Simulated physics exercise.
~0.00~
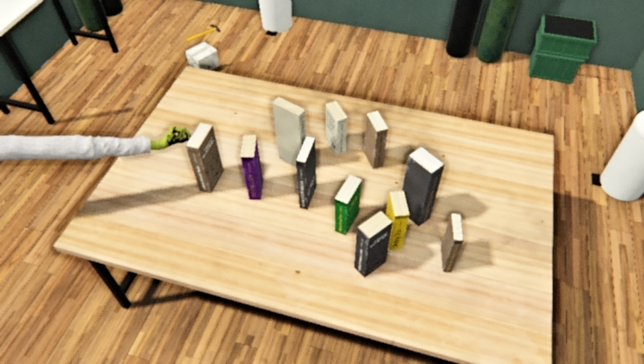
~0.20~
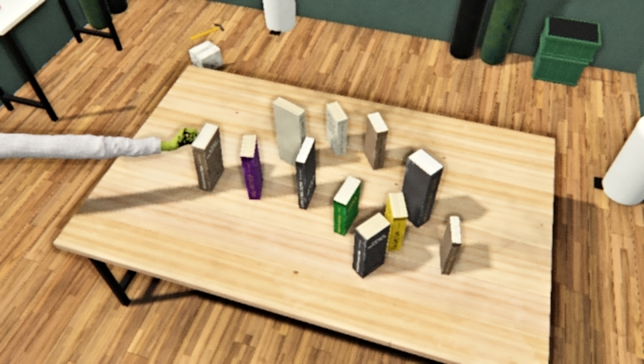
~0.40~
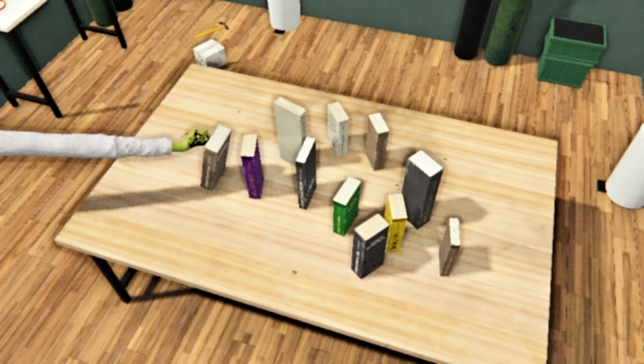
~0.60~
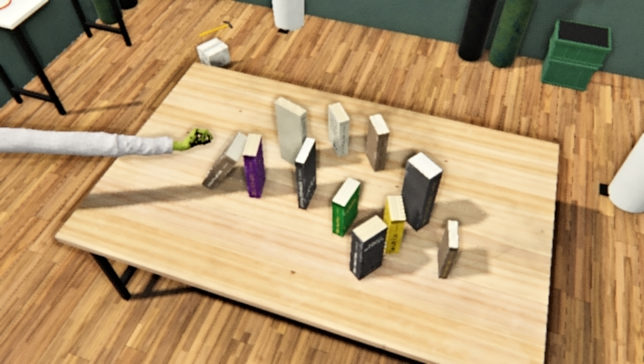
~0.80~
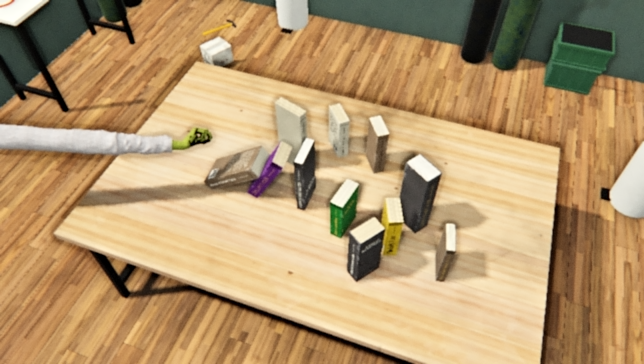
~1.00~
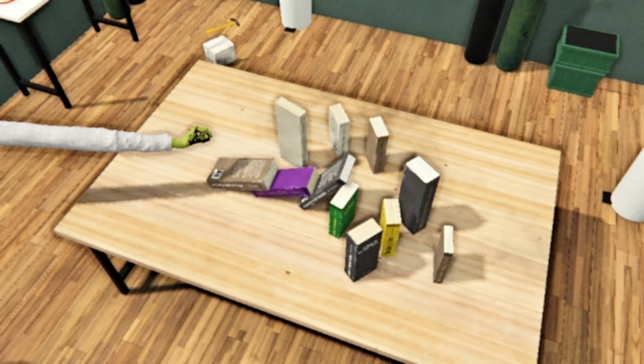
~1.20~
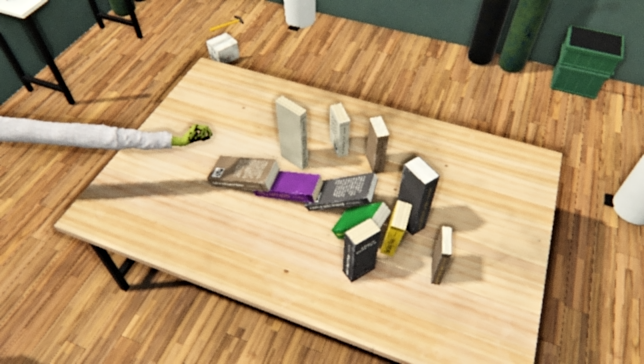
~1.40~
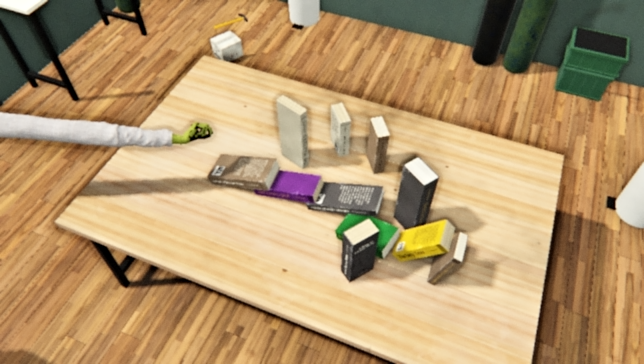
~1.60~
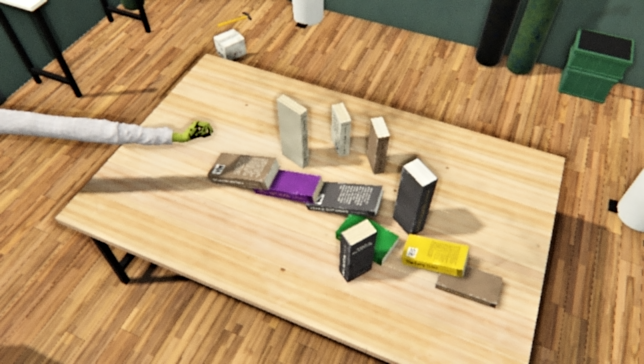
An arm tips a book, toppling others including the yellow one, while five stay standing.
